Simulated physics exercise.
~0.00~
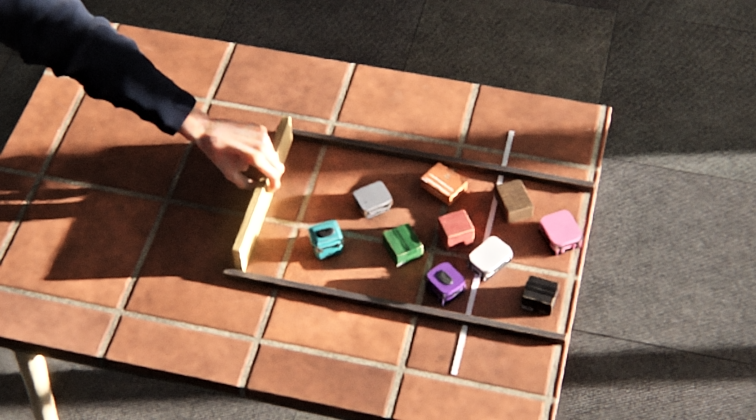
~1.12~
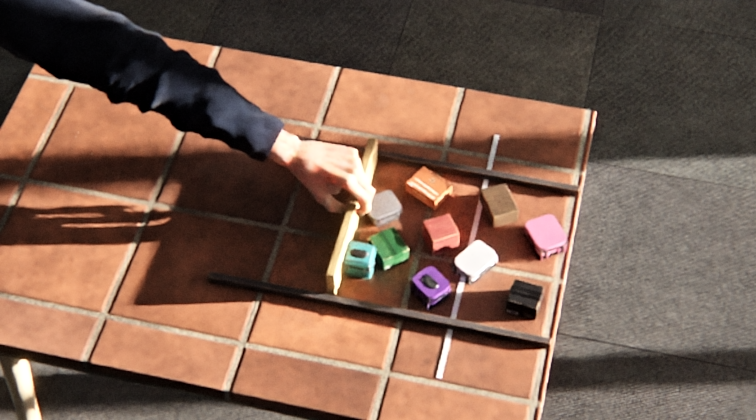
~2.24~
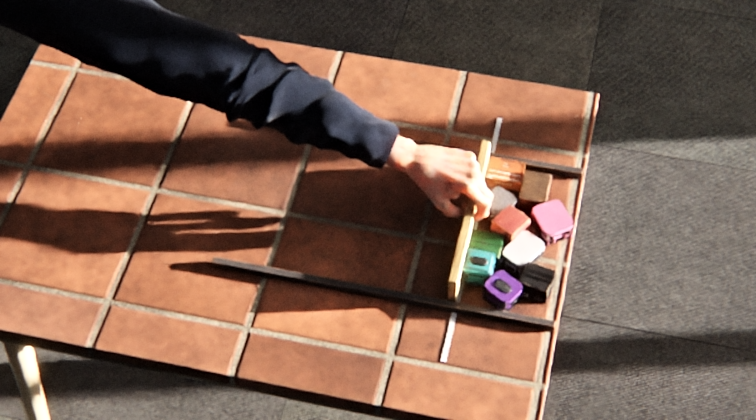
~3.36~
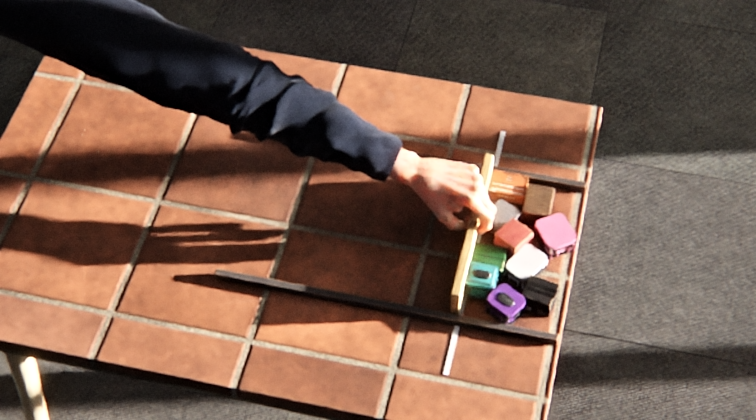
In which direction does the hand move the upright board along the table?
The hand moves the board to the right, toward the end of the tiled table.
